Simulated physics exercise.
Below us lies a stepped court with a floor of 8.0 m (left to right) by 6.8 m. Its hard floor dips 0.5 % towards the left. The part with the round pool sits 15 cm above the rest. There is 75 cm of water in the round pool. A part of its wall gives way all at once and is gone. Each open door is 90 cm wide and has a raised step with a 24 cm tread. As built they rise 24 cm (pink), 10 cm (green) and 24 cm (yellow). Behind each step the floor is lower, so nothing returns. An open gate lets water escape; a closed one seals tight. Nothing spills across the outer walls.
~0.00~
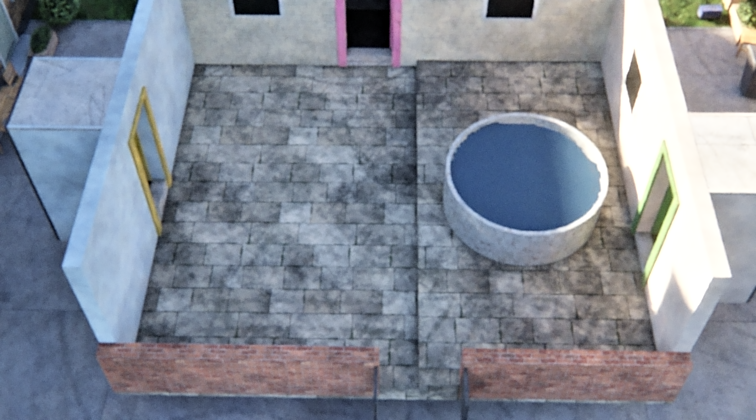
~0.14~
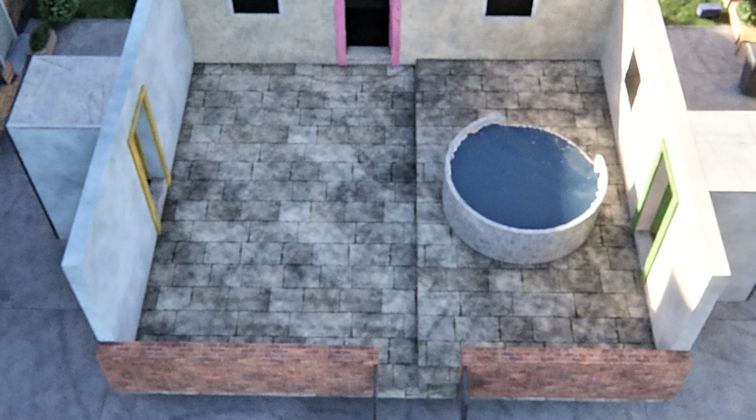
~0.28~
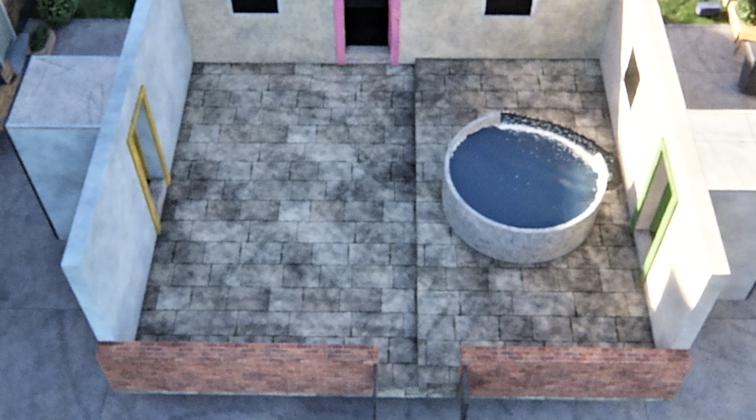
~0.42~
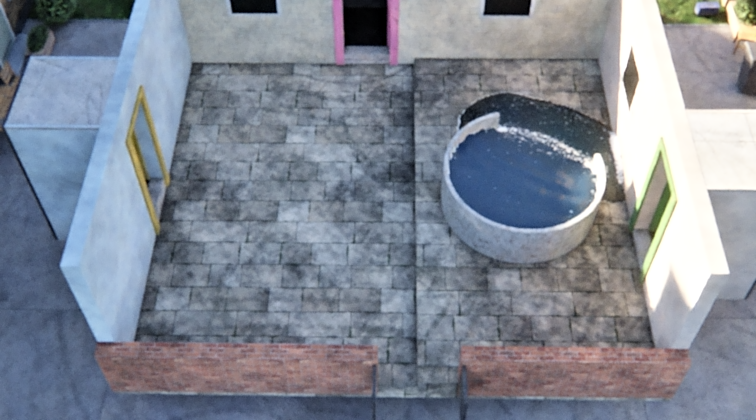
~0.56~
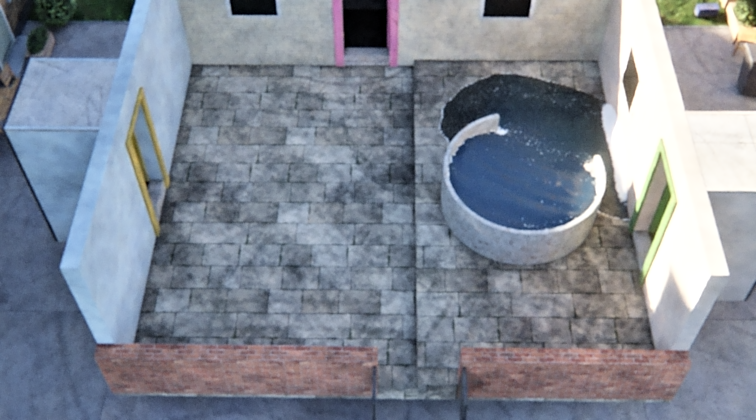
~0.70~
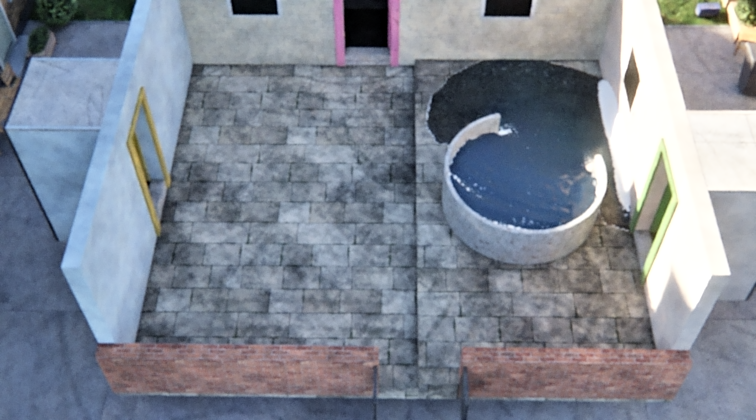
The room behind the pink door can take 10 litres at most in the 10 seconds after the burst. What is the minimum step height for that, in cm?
About 6.5 cm.
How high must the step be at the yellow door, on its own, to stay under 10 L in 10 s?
About 11.5 cm at yellow.
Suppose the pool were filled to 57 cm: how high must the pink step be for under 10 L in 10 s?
Some 5.0 cm.
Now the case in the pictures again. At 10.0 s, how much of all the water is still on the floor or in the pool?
Roughly 98 in a hundred.
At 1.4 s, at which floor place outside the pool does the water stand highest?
Near (598, 71).
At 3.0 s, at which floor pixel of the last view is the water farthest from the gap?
Near (247, 68).
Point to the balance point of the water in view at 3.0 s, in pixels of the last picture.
Around (514, 134).
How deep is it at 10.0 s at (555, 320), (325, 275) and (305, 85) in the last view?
About 3, 8 and 4 cm.
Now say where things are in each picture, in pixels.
The first frame shows the round pool at (526, 174) is whole and still, 75 cm deep; the pink door at (369, 26) is dry.
In the second frame, water pours out on the far side and has run 0.3 m, to a hidden place; about 8 cm deep outside, 75 cm at the back.
In the third frame, the front is at (616, 161), 0.8 m from the gap on the far side; 1.7 m2 of floor is wet, 75 cm left at the back.
In the fourth frame, the gap is on the far side, the front 1.3 m out at (503, 95); the back of the round pool holds 75 cm.
In the fifth frame, the gap is on the far side, the front 1.8 m out at (520, 77); the back of the round pool holds 73 cm.
In the sixth frame, the front is at (531, 60), 2.3 m from the gap on the far side; 7.2 m2 of floor is wet, 67 cm left at the back; the pink door at (367, 25), 4.1 m from the gap, is still 1.7 m from the nearest water.
After 1.4 s water covers 15 % of the floor, deepest (72 cm) near (598, 71); it has not reached the pink door.
After 3.0 s water covers 35 % of the floor, deepest (38 cm) near (578, 64); 11 cm at the pink door, 0 litres in over its 24 cm step.
After 10.0 s water covers 95 % of the floor, deepest (16 cm) near (414, 352); 4 cm at the pink door, 0 litres in over its 24 cm step.
At the pink door as built, the water arrived by 1.6 s and peaked near 11 cm at 3.4 s.
With a step of 6 cm, 14 litres would have come in within the 10 s; with 8 cm, 4 litres. So under 10 litres takes about 6.5 cm.
